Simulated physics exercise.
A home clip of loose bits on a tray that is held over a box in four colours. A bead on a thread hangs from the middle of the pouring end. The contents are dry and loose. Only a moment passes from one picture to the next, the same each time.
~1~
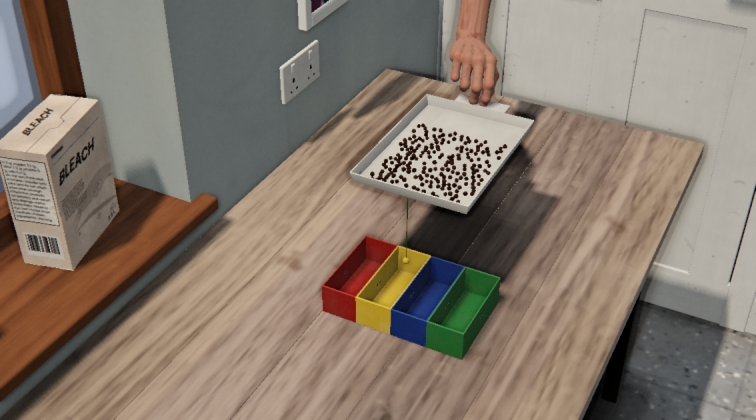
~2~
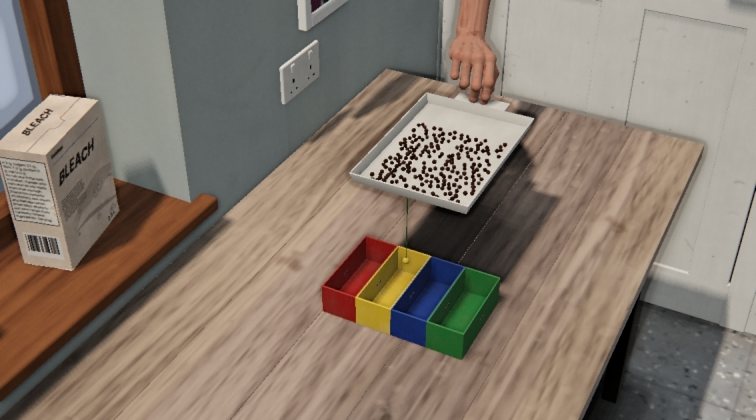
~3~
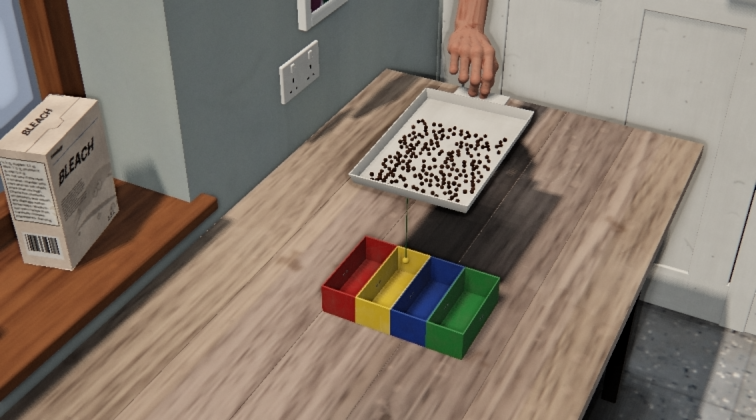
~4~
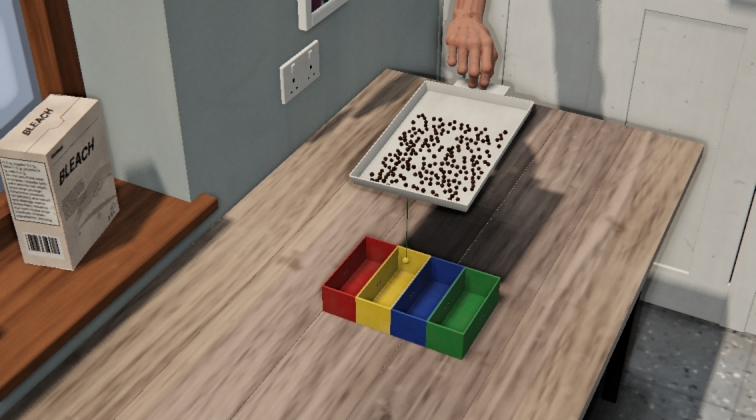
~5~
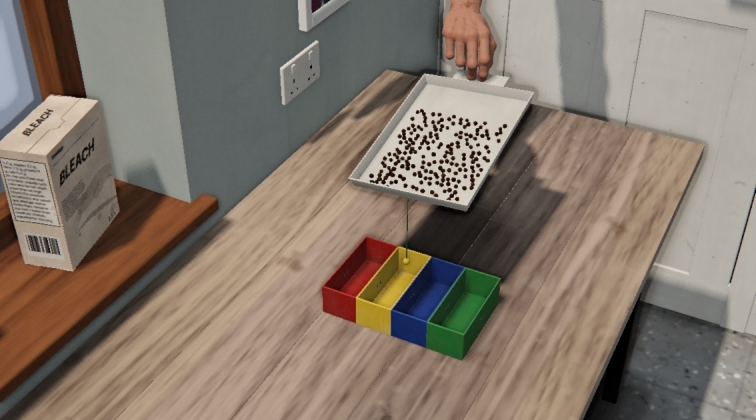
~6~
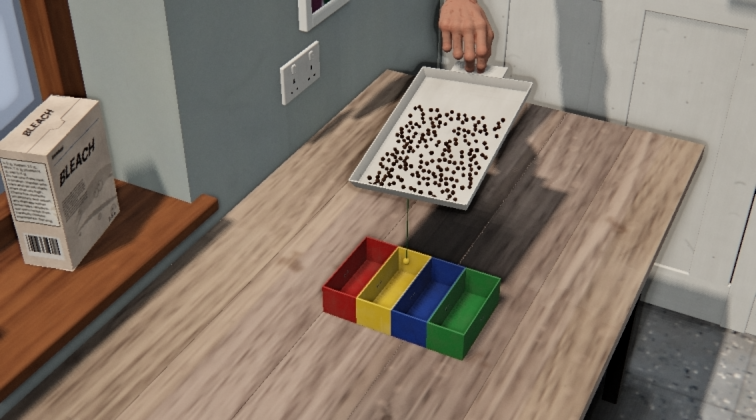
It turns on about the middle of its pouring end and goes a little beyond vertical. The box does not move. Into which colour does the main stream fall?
The red cell gets the most.
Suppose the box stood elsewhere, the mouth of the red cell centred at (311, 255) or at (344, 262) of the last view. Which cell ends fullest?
One: That yellow cell. Two: The red cell.
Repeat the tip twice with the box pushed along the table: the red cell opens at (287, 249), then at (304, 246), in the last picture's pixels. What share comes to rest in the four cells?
Near 100 % and 100 %.
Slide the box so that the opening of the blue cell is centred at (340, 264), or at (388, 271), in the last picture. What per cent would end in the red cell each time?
Near 0 % and 10 %.
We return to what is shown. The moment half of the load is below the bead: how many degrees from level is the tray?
At some 95 degrees.
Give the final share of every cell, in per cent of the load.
In per cent, red cell 60, yellow cell 10, blue cell 0 and green cell 0.
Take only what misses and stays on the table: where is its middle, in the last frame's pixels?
Around (306, 277).
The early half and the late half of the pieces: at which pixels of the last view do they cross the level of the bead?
At about (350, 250), then at (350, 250).
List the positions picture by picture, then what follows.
The first picture shows corners of the pouring end at (354, 172) and (466, 204), level; middle of the load at (435, 162), allspice berries; bead on its thread at (406, 260); red cell at (339, 301); yellow cell at (373, 313); blue cell at (409, 325); green cell at (445, 338).
The second picture shows corners of the pouring end at (354, 172) and (466, 204), level; middle of the load at (434, 162).
The third picture shows corners of the pouring end at (353, 173) and (466, 203), tipped barely, lowest at the left corner; middle of the load at (434, 160).
The fourth picture shows corners of the pouring end at (353, 175) and (465, 202), tipped a little, lowest at the left corner; middle of the load at (434, 157).
The fifth picture shows corners of the pouring end at (353, 177) and (465, 202), tipped a little, lowest at the left corner; middle of the load at (434, 154).
The sixth picture shows corners of the pouring end at (353, 178) and (464, 202), tipped clearly, lowest at the left corner; middle of the load at (431, 153), a small part on the move; red cell at (340, 302); yellow cell at (374, 314); blue cell at (409, 326); green cell at (445, 339).
Soon after the last picture, tray tipped steeply; nearly all on the tray; a stray few in the yellow cell; a stray few in the red cell; a small part falling or outside the box.
A little later, tray tipped past a quarter turn; a stray few on the tray; about half in the red cell; a small part in the yellow cell; about a third falling or outside the box.
Later still, tray tipped past a quarter turn; about two thirds in the red cell; a small part in the yellow cell; about a quarter falling or outside the box.
At rest, tray tipped past a quarter turn; about two thirds in the red cell; a small part in the yellow cell; none in the green cell; none in the blue cell; about a quarter outside the box.
